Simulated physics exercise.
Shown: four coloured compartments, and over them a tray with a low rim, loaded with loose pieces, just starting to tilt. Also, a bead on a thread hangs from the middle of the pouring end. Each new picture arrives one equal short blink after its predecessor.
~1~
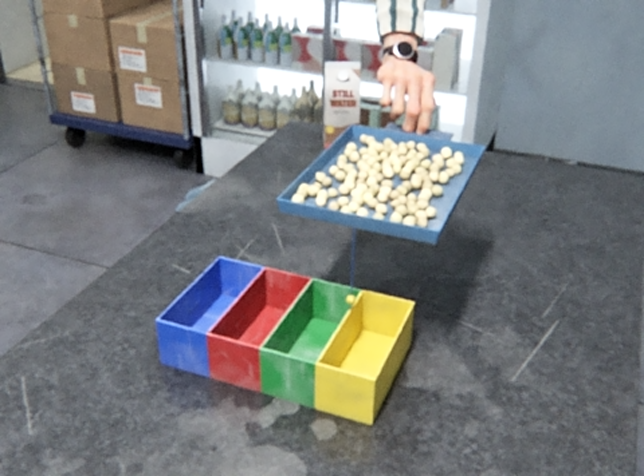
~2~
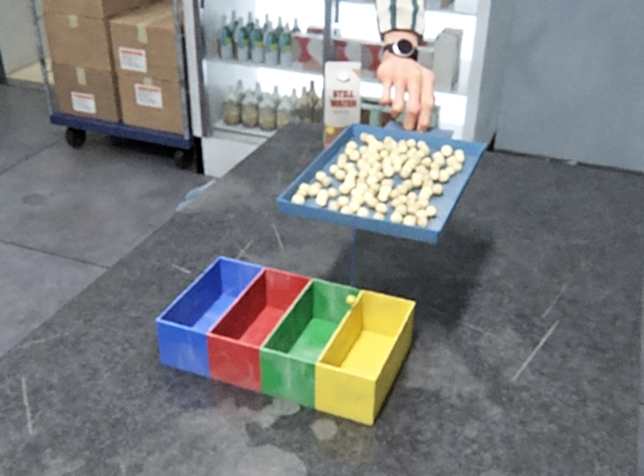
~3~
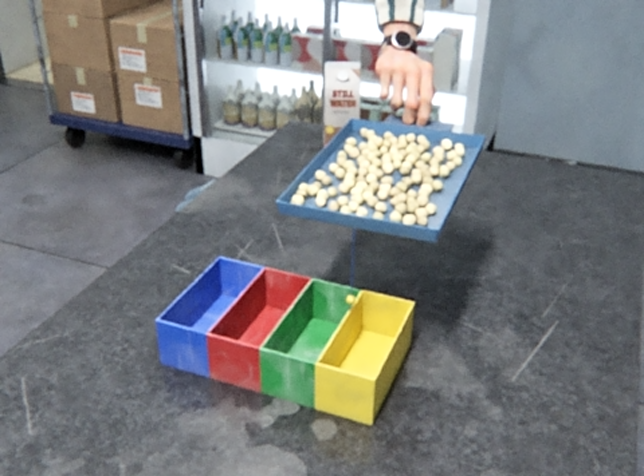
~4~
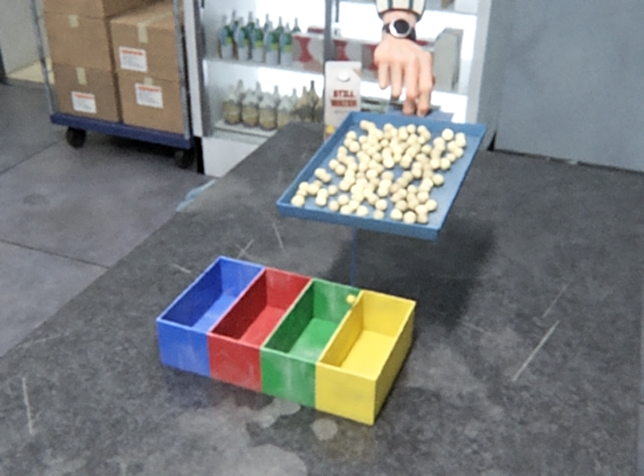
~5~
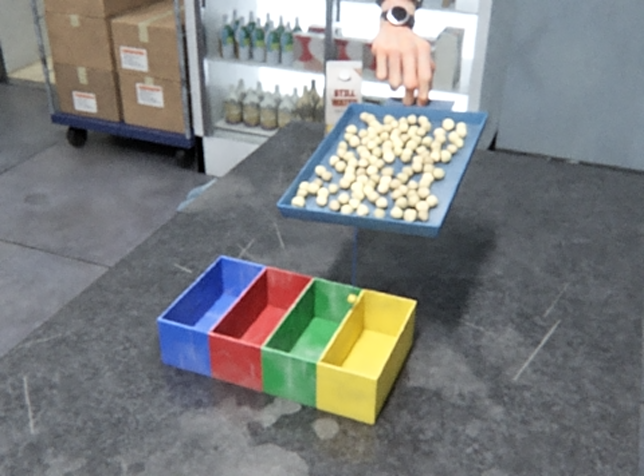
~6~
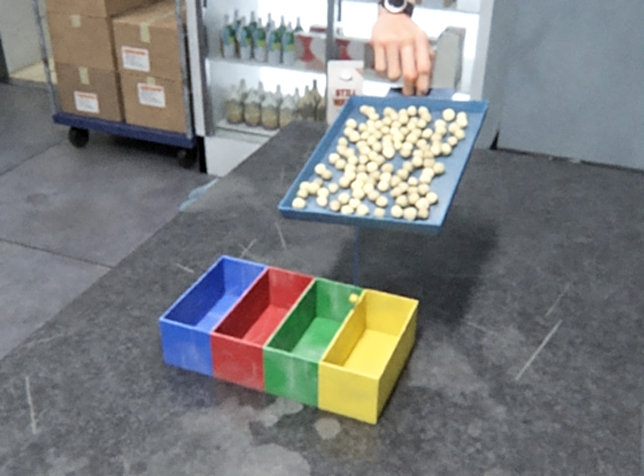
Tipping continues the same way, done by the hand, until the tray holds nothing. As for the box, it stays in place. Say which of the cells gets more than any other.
That would be the red cell.
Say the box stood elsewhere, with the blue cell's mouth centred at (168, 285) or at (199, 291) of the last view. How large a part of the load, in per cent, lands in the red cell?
Roughly 0 % and 30 %.
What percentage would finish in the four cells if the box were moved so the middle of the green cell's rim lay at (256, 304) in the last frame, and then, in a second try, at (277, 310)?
The first yields 90 per cent and the second 100 per cent.
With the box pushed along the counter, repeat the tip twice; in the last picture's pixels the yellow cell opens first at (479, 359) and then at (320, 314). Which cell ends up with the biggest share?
Well, the first time it's the cell in blue, and the second time it's the green one.
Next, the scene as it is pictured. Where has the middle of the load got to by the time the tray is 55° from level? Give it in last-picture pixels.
In the last view, the load is centred near (336, 168).
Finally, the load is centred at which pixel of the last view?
(280, 351).
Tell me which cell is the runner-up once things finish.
After the leader, it is that green cell.
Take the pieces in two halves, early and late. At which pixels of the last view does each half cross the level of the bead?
I'd put it at roughly (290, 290), and after that at roughly (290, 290).
Soon after the last picture, tray tipped steeply; all on the tray.
A little later, tray tipped right over; all on the tray.
Later still, tray tipped past a quarter turn; about half in the red cell; about a third in the green cell; a stray few in the yellow cell; a stray few in the blue cell; a stray few falling or outside the box.
At rest, tray tipped past a quarter turn; about half in the red cell; about a third in the green cell; a stray few in the yellow cell; a stray few in the blue cell; a stray few outside the box.
